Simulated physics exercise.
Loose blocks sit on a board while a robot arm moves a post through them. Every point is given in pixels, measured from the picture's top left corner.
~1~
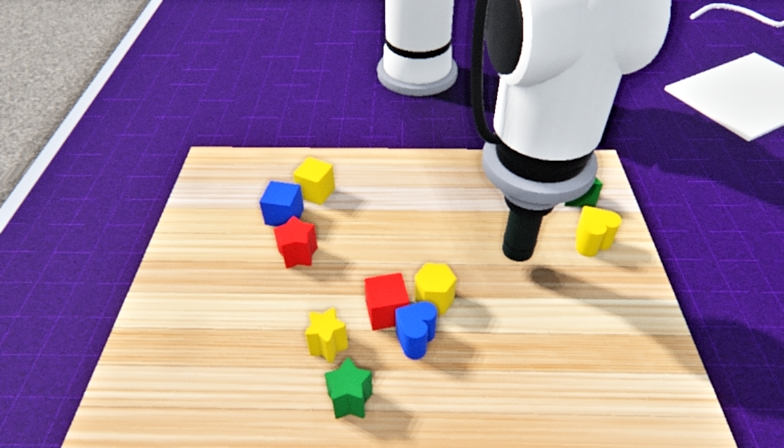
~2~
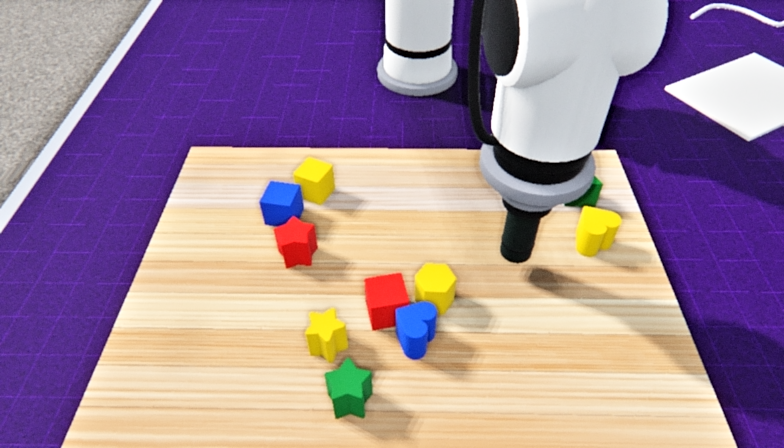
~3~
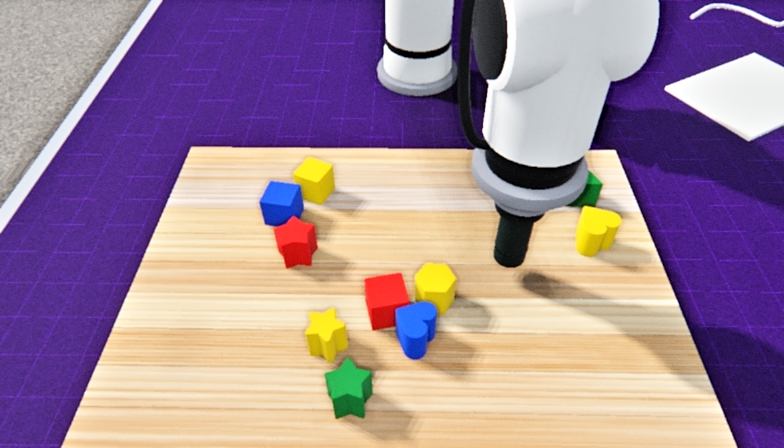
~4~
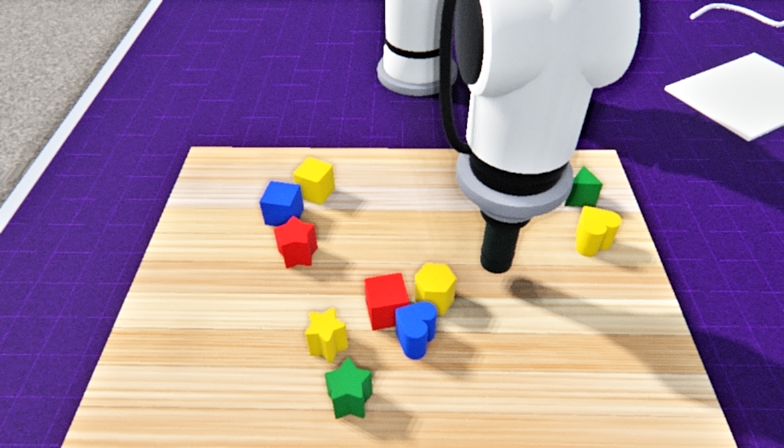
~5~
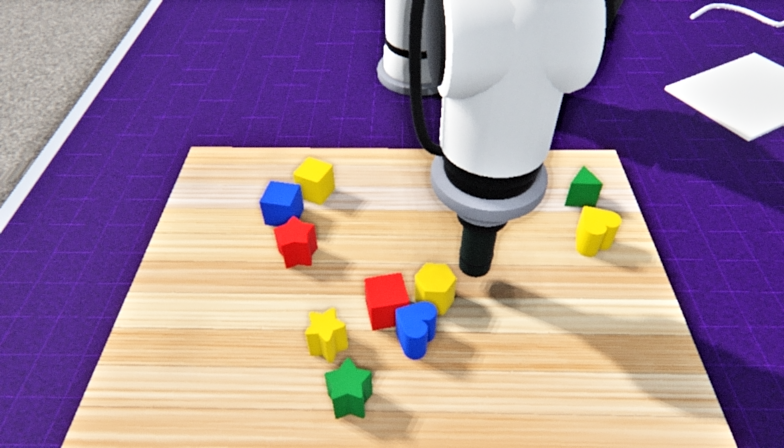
A white robot arm with a black post reaches over a pale wooden board on a purple surface, seen from above at an angle by a still camera. Blue and yellow cubes and a red star sit upper left, more red, yellow, blue and green blocks near the centre and lower down, and green and yellow ones at right. The arm slides the post leftward, slowly then faster, touching no blocks.
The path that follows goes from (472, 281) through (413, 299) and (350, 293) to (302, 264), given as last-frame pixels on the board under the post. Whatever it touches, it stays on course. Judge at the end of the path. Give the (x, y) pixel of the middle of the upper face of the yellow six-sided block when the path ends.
It is going to be at (374, 310).
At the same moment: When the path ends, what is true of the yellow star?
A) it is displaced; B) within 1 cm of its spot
It's A.
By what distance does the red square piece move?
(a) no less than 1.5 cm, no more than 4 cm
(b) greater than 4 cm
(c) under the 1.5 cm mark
Option b.
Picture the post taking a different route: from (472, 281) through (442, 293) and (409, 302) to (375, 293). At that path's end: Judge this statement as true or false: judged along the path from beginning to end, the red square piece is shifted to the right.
False.
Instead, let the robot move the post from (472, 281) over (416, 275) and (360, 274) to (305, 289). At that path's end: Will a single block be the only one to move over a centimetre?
Yes, it checks out.
On the path given first. One third of the way, post at (412, 285); yellow star at (320, 325); red square piece at (354, 304), turned 15° clockwise; blue heart-shaped block at (413, 325); yellow six-sided block at (393, 300), turned 30° anticlockwise.
Two thirds of the way, post at (349, 279); yellow star at (301, 335), turned 15° anticlockwise; red square piece at (332, 310), turned 15° clockwise; blue heart-shaped block at (413, 326); yellow six-sided block at (374, 310), turned 45° anticlockwise.
At the end, post at (300, 249); red star at (279, 219); yellow star at (301, 335), turned 15° anticlockwise; red square piece at (332, 310), turned 15° clockwise; blue heart-shaped block at (413, 326); yellow six-sided block at (374, 310), turned 45° anticlockwise.
